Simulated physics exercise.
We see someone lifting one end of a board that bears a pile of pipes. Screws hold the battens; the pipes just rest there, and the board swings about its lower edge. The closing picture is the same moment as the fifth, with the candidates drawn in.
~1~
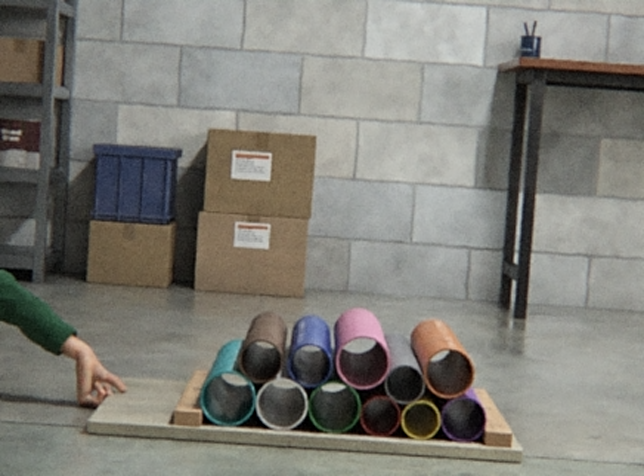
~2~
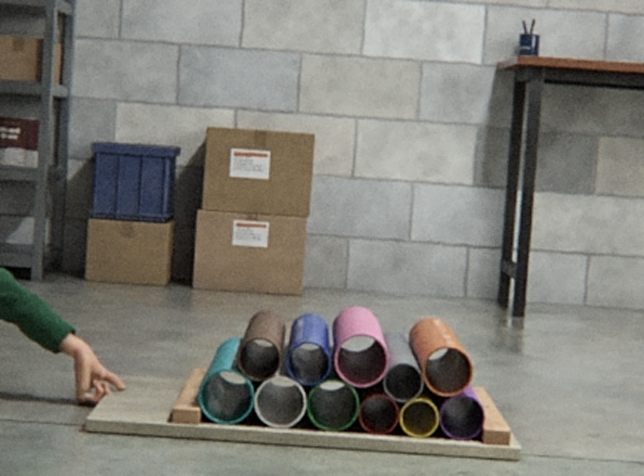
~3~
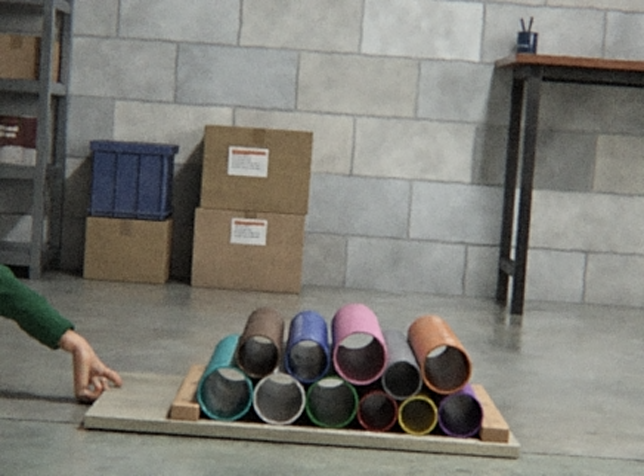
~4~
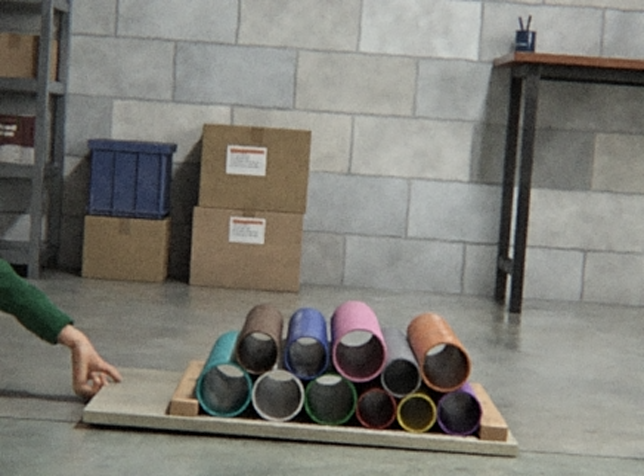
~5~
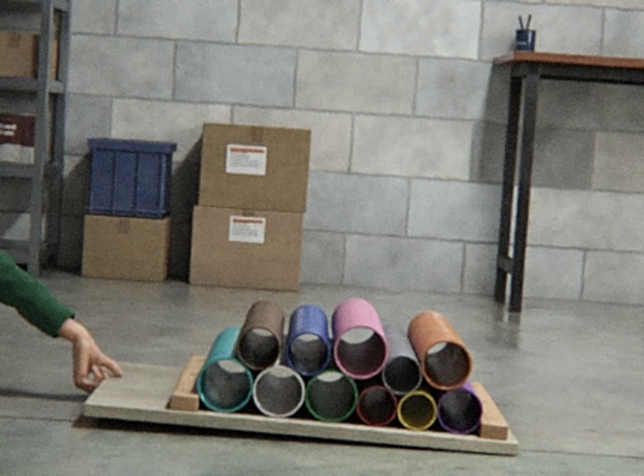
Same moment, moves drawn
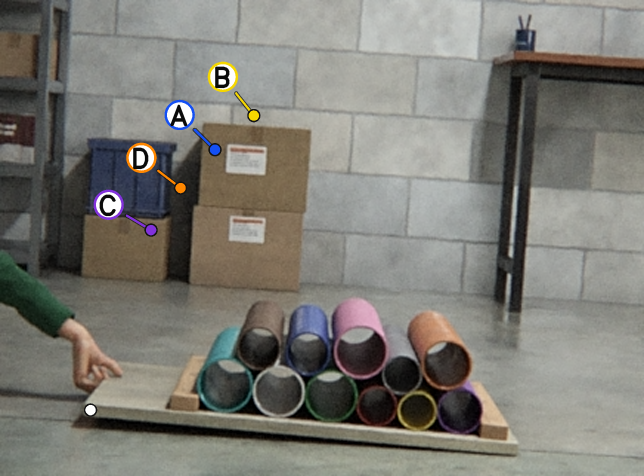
A board bearing two stacked rows of colourful pipes between wooden battens lies on a grey workshop floor, seen from the front. A green-sleeved arm reaches in from the left, with turquoise and brown pipes nearest it, pink mid-pile, orange and purple at right, and boxes, shelving and a table behind. The hand raises the board's left end very slightly, the pipes keeping their arrangement, while the camera shifts faintly.
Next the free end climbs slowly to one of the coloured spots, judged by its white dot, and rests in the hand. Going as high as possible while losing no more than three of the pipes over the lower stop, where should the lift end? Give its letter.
The answer is mark C.
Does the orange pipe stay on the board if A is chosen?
No.
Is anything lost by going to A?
Yes.
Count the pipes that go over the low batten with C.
The count is three.
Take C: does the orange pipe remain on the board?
No.
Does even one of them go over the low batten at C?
At C: Yes.
On the marked copy, A at (215, 150); B at (254, 116); C at (151, 230); D at (181, 188); the white dot at (91, 410).
Following C. Soon after the start, board at 16°.
Later, board at 27°.
In the end, board at 27°, three over the low batten (grey, pink, orange).
As for the rest, A seven over the low batten; B seven over the low batten; D six over the low batten.
